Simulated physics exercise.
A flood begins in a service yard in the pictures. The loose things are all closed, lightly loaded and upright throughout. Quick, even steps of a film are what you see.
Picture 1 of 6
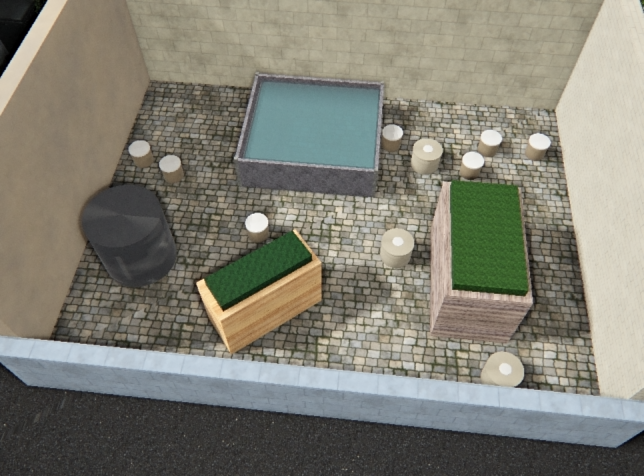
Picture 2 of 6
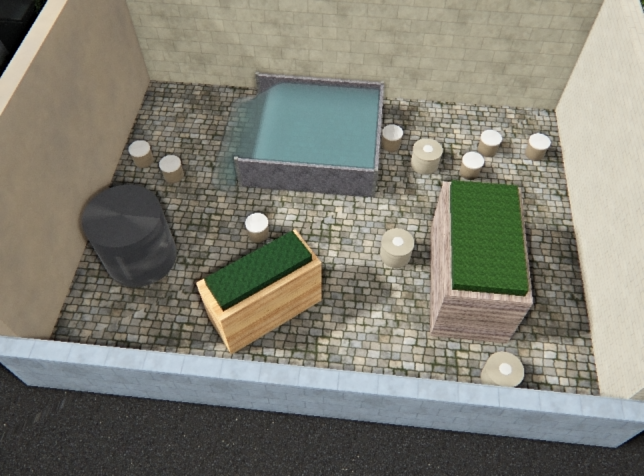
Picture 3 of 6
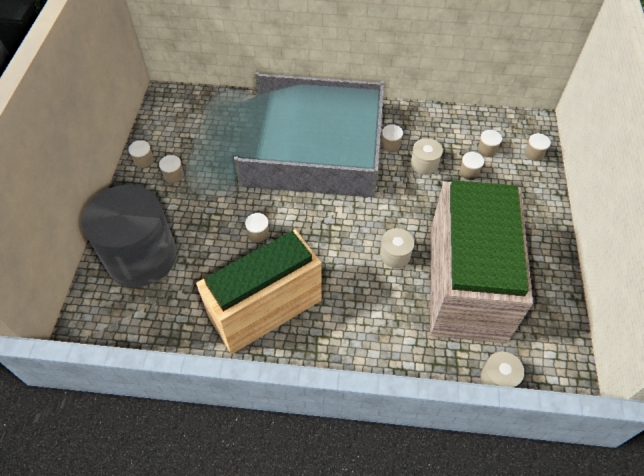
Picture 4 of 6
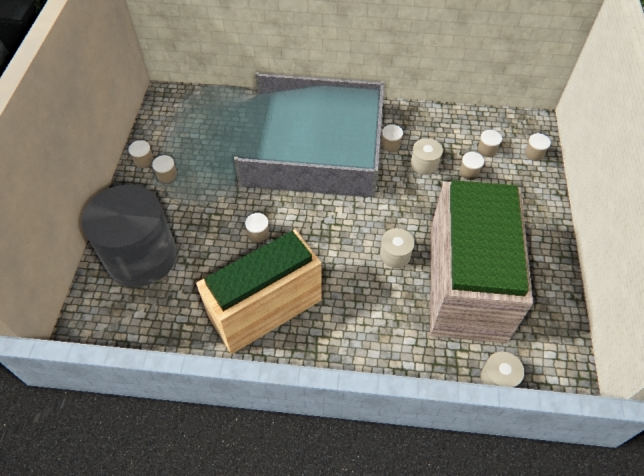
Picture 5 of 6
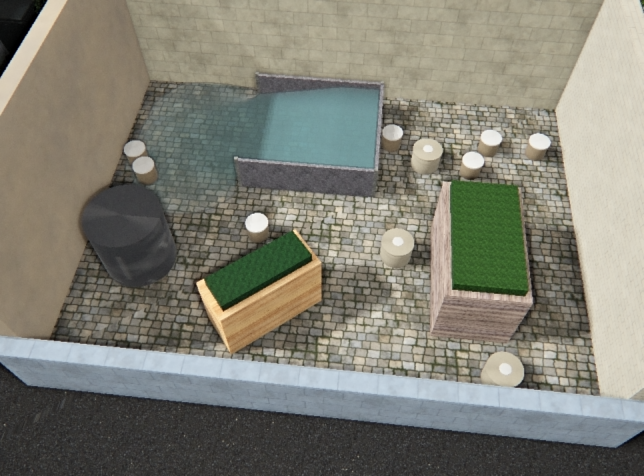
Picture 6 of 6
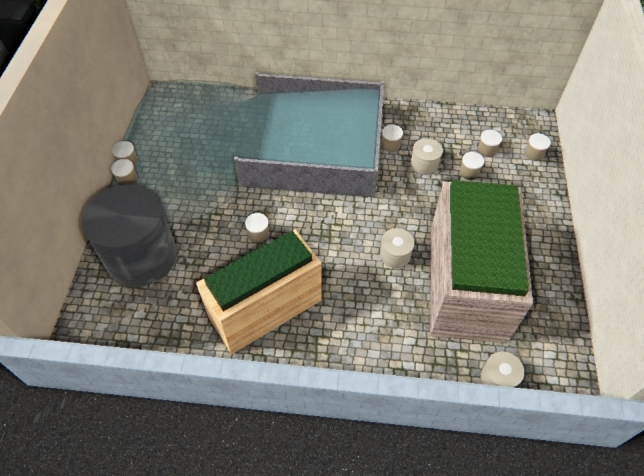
We see a walled, cobbled yard with planters, a dark drum and pale pails; water pours from the left side of a raised pool and spreads leftward over the stones, then two small pails at left slide toward the wall.
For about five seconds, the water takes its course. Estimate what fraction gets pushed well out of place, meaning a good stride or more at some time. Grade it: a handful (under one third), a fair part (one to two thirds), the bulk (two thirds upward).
A handful.
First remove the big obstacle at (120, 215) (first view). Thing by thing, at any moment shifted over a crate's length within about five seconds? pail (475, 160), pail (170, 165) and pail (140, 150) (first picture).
One at a time: The first remained nearby, the second traveled far, the third traveled far.
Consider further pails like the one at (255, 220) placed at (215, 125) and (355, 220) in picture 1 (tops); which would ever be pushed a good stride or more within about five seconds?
In order: Shoved clear, then shoved clear.
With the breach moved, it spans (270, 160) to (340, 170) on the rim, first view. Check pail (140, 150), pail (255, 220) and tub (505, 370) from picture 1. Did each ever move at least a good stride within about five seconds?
Travels that far, travels that far, travels that far.
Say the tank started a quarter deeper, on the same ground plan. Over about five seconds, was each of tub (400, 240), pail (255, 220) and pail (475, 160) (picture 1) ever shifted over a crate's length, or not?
Answers in the order asked: Stayed within the threshold, went past the threshold, stayed within the threshold.
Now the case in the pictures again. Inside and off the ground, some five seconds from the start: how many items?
The count is 2.
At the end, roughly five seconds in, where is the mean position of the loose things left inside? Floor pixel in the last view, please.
Somewhere near (422, 226) in the last view.
A moment on, 1 of 10 are well off their spots; 2 afloat.
Next, 2 of 10 are well off their spots; 2 afloat.
Later, 2 of 10 are well off their spots; 2 afloat.
In the end, 3 of 10 are well off their spots, and 3 have been at some point; 2 afloat.
